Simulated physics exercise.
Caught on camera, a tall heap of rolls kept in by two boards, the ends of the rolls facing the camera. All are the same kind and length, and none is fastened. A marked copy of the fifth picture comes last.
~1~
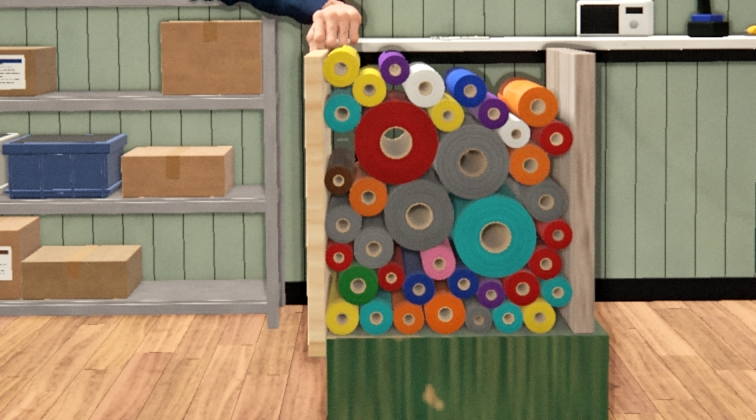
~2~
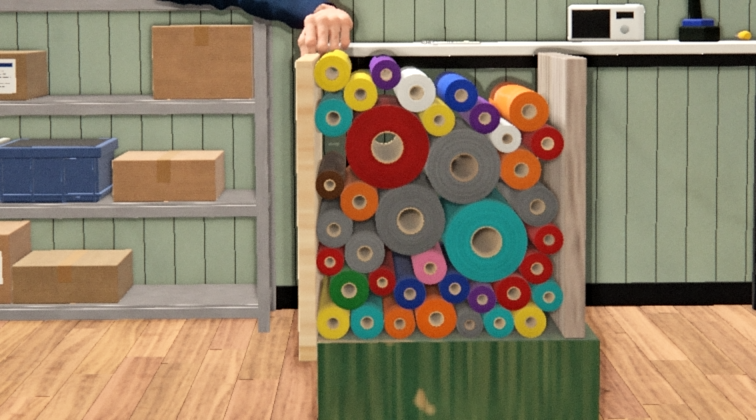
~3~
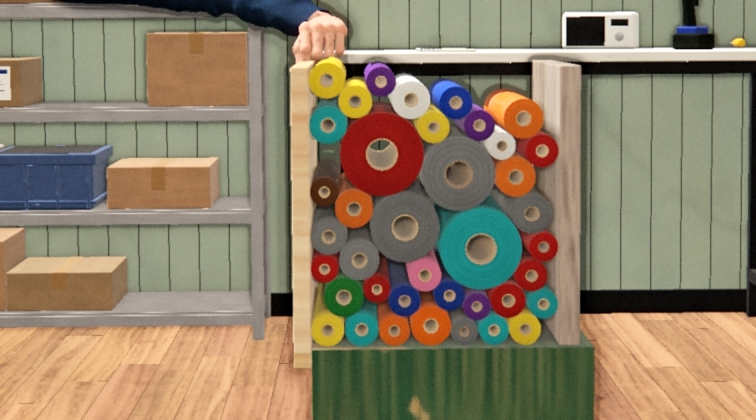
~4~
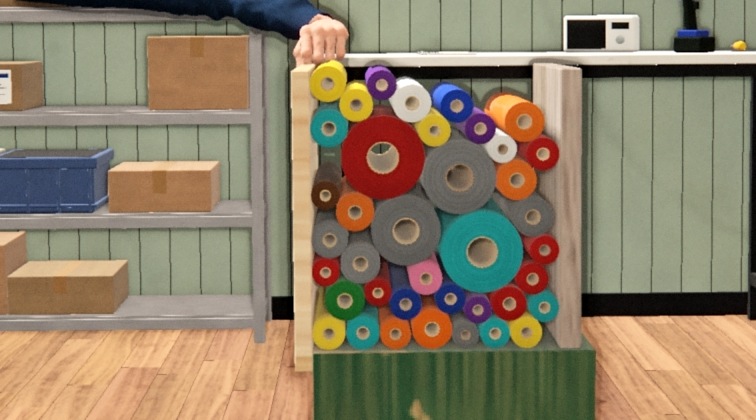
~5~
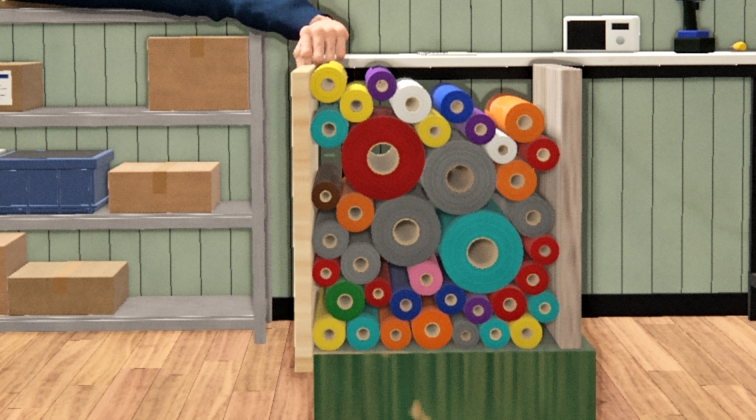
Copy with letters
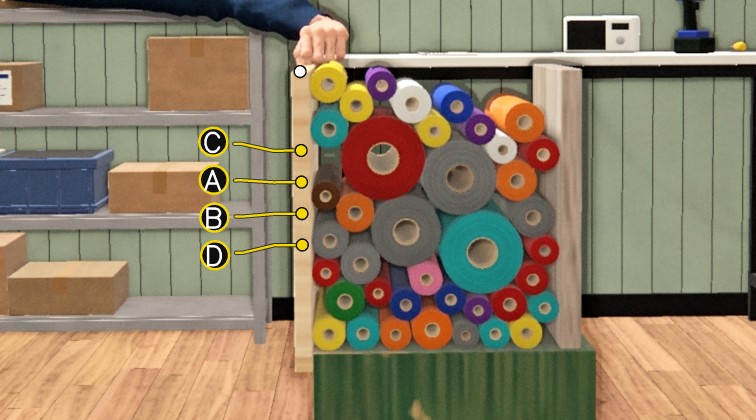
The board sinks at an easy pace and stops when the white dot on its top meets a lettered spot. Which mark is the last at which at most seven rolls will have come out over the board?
Stop at D.
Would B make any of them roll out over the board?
At B: Yes.
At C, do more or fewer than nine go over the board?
Fewer than nine.
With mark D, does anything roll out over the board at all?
Yes, at D.
On the copy, A at (302, 182); B at (302, 214); C at (301, 150); D at (303, 245); the white dot at (300, 71).
On D. First, top of the board (310, 146).
Then, top of the board (311, 232).
Finally, top of the board (311, 244), five out over the board.
By contrast, A three out over the board; B three out over the board; C none out over the board.
